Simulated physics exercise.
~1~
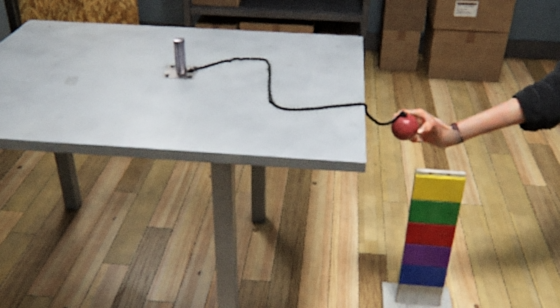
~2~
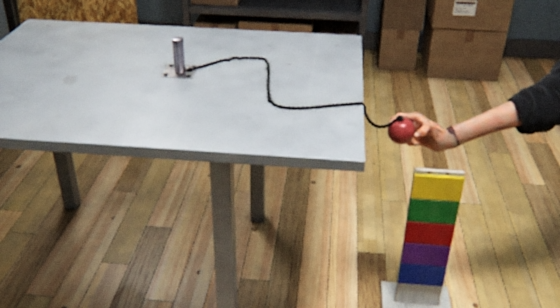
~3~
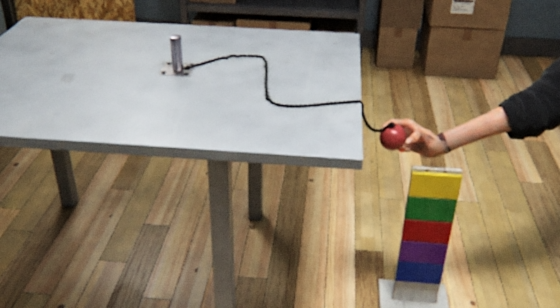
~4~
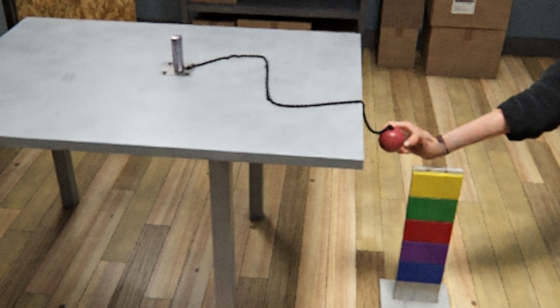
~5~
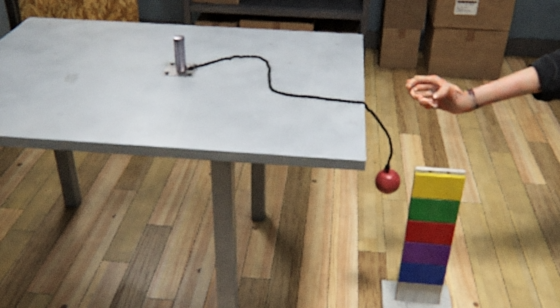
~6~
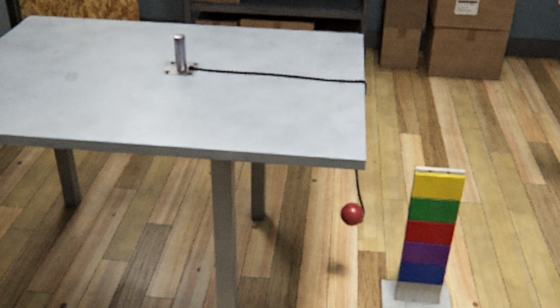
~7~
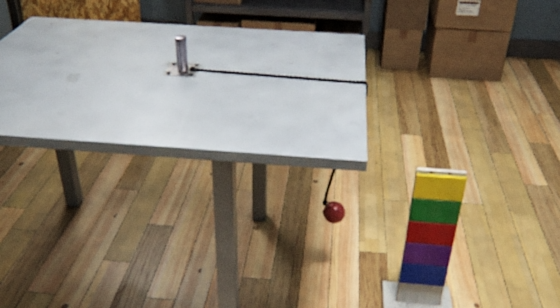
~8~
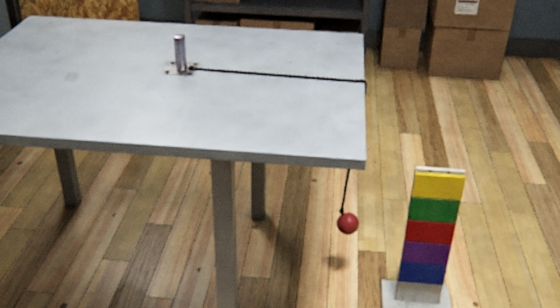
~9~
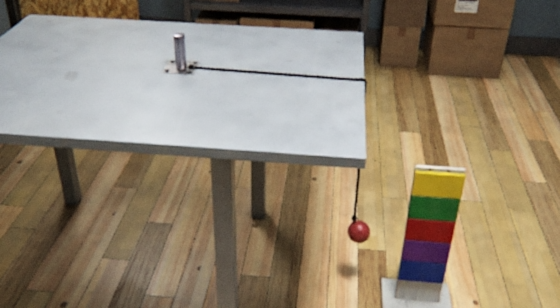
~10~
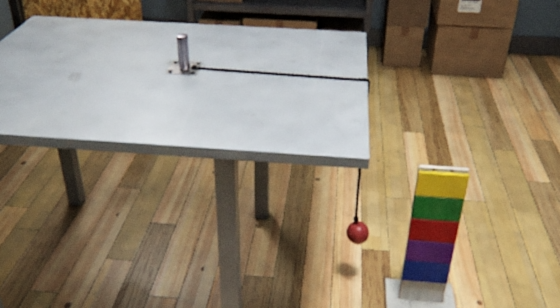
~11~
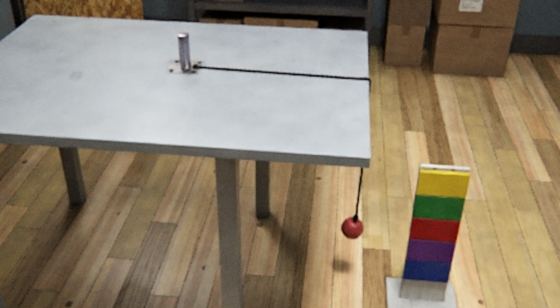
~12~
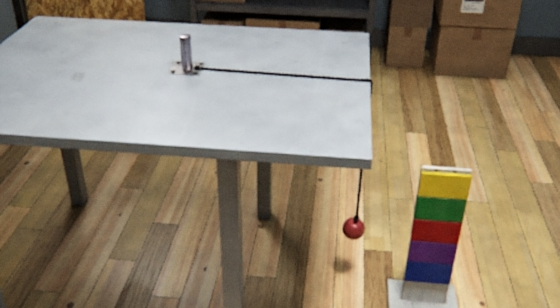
Hand releasing a corded red apple off a workbench end, the apple dropping, swinging and hanging level with the purple band.
